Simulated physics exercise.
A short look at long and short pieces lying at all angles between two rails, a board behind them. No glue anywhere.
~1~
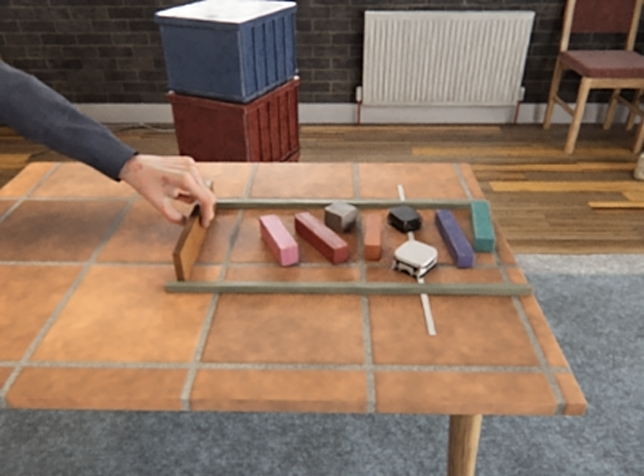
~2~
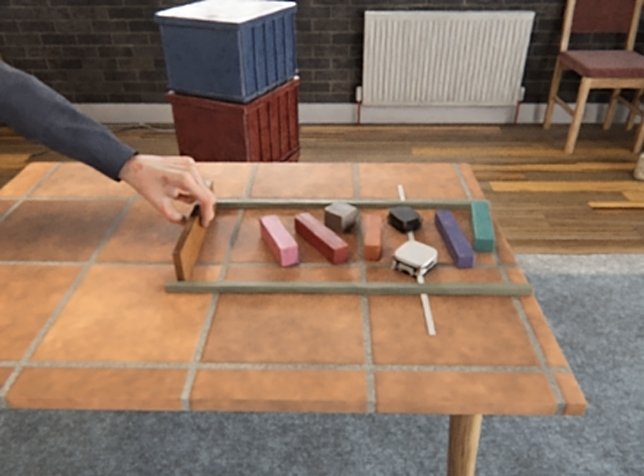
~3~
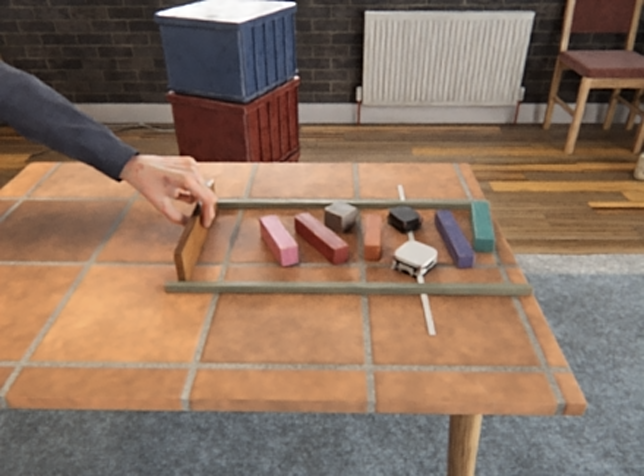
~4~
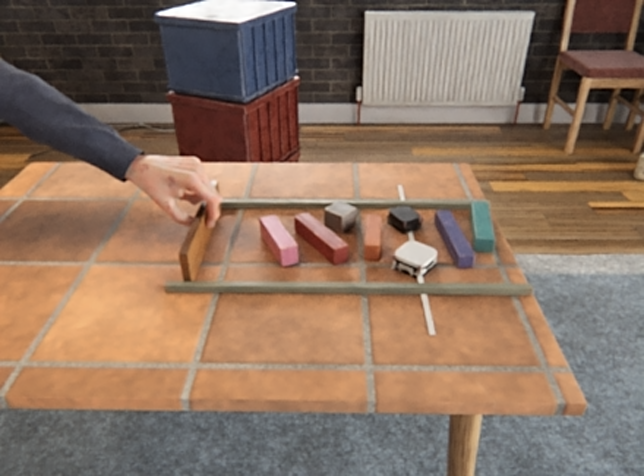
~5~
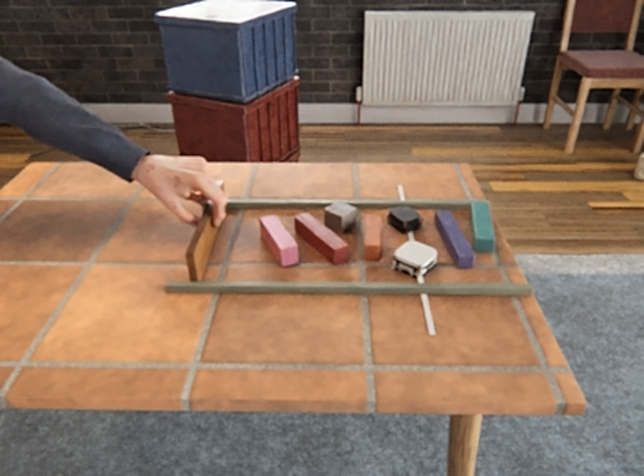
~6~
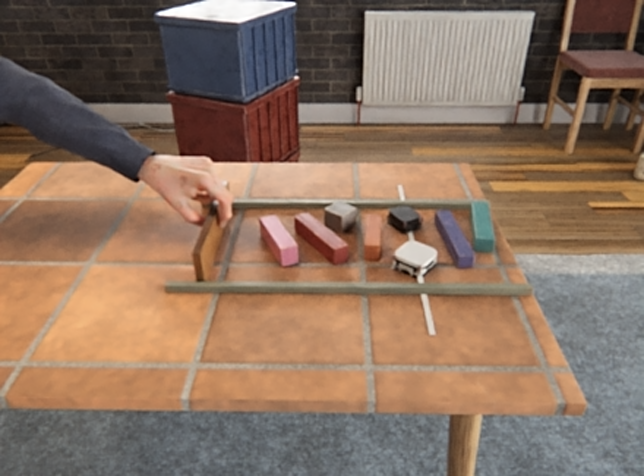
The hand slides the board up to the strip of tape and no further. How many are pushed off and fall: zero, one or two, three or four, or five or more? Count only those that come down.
The number that fall off is zero.
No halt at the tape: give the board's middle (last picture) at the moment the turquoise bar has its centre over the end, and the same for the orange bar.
At (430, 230) for the turquoise bar; at (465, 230) for the orange bar.
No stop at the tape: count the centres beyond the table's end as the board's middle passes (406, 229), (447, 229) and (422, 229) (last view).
Past the end: 0, 1 and 0.
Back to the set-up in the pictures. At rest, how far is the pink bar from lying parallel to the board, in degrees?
About 0°.
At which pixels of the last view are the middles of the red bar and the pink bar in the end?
The red bar stops around (439, 238); the pink bar around (423, 241).
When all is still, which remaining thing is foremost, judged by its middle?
It is the turquoise bar.
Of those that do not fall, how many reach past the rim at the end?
The number is 1.
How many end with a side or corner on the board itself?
It touches 1.
Soon after, none off yet; turquoise bar at rest near (482, 226); blue bar at rest near (453, 237); white case at rest near (415, 260).
At rest, the number that fall off is zero.
